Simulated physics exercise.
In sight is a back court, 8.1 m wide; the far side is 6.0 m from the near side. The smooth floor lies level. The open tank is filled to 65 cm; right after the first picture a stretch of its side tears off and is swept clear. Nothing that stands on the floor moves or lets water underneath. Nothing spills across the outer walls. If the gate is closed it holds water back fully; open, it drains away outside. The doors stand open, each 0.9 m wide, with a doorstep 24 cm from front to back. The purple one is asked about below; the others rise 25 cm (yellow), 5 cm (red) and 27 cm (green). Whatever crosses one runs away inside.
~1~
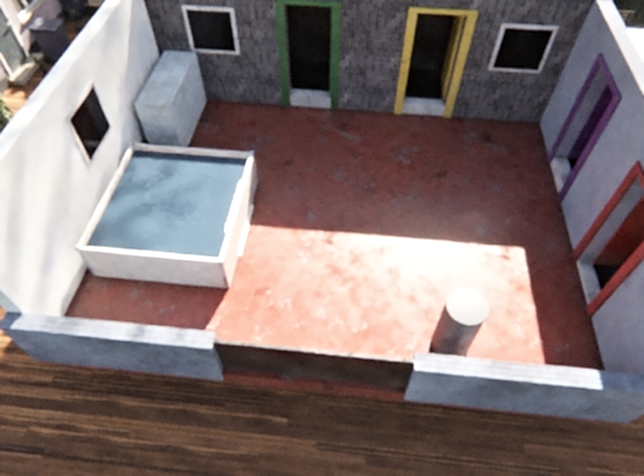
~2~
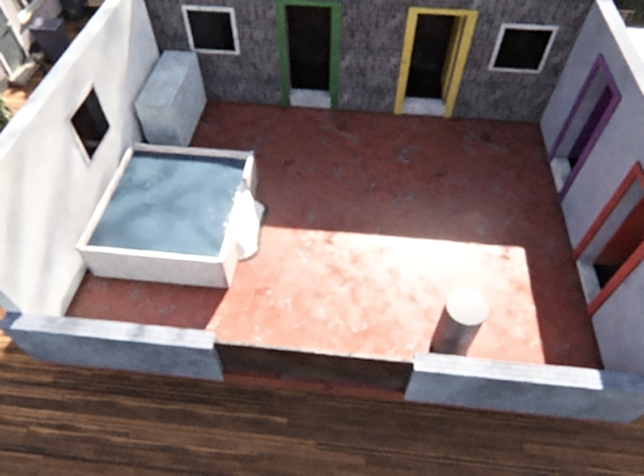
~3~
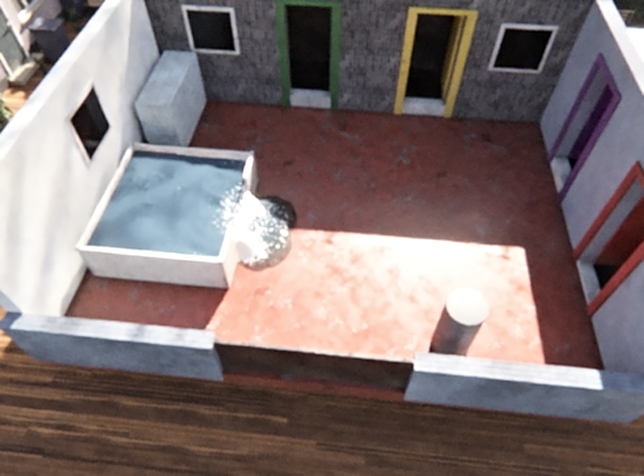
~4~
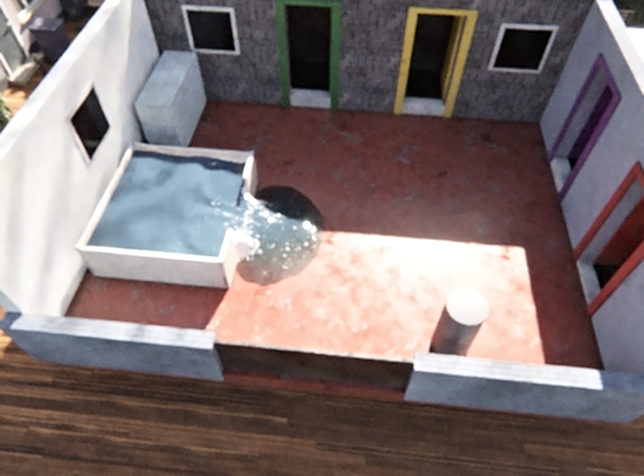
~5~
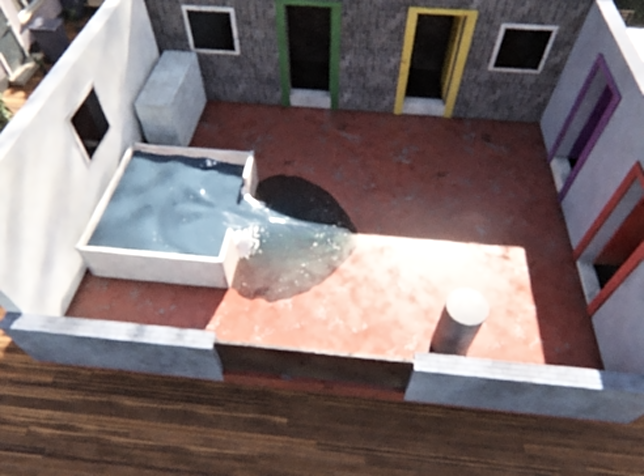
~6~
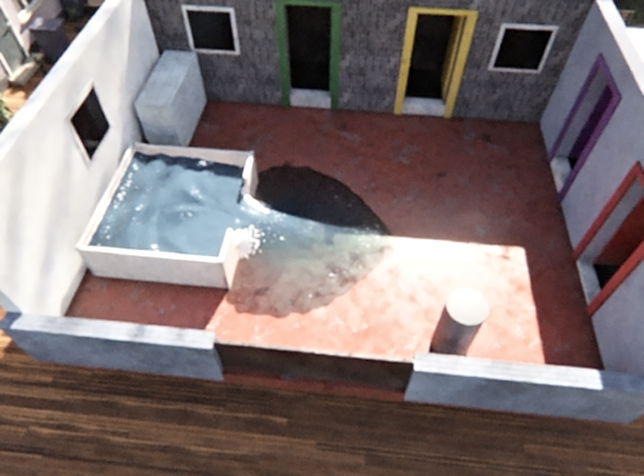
A walled back court with a smooth red floor is seen from above its near side, the view staying still. An open white tank of water stands at left by a pale block, green and yellow doorways line the grey far wall, purple and red ones the right, and a pale cylinder stands near the front. The tank's right side breaks open, and water gushes through, splashing and spreading rightward in a widening dark sheet while the tank's surface ripples.
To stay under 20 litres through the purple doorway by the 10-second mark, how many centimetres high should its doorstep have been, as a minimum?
Some 11.5 cm above the ground.
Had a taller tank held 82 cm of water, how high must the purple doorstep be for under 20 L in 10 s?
About 16 cm.
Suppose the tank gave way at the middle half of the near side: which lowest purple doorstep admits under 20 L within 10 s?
Then roughly 6.0 cm.
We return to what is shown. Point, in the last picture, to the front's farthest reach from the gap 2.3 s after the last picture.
Around (532, 123).
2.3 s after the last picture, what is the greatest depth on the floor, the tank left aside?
Up to some 23 cm.
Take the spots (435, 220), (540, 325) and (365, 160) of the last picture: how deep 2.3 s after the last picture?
Roughly 4, 5 and 2 cm, in turn.
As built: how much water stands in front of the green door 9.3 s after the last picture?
About 6.5 cm.
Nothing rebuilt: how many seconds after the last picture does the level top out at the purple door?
Near 2.6 s.
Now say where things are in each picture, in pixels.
In the first picture, the open tank at (173, 200) is whole and still, 65 cm deep; the purple door at (576, 140) is dry.
In the second picture, the front is at (256, 250), 0.3 m from the gap at (240, 220); 0.3 m2 of floor is wet, 65 cm left at the back.
In the third picture, the gap is at (240, 223), the front 0.8 m out at (284, 252); the back of the open tank holds 65 cm.
In the fourth picture, water pours out at (240, 223) and has run 1.3 m, to (313, 252); about 8 cm deep outside, 65 cm at the back.
In the fifth picture, water pours out at (240, 223) and has run 2.0 m, to (353, 241); about 6 cm deep outside, 65 cm at the back.
In the sixth picture, water pours out at (240, 222) and has run 2.6 m, to (391, 245); about 5 cm deep outside, 59 cm at the back; the purple door at (576, 140), 6.0 m from the gap, is still 3.6 m from the nearest water.
Then, 0.7 s after the last picture water covers 35 % of the floor, deepest (38 cm) near (250, 233); it has not reached the purple door.
Then, 2.3 s after the last picture water covers 70 % of the floor, deepest (23 cm) near (250, 233); 16 cm at the purple door, 0 litres in over its 22 cm doorstep.
Then, 9.3 s after the last picture water covers 95 % of the floor, deepest (11 cm) near (482, 385); 10 cm at the purple door, 0 litres in over its 22 cm doorstep.
At the purple door as built, the water peaked near 17 cm, 2.5 s after the last picture.
With a doorstep of 10 cm, 37 litres would have come in within the 10 s; with 13.5 cm, 8 litres. So under 20 litres takes about 11.5 cm.
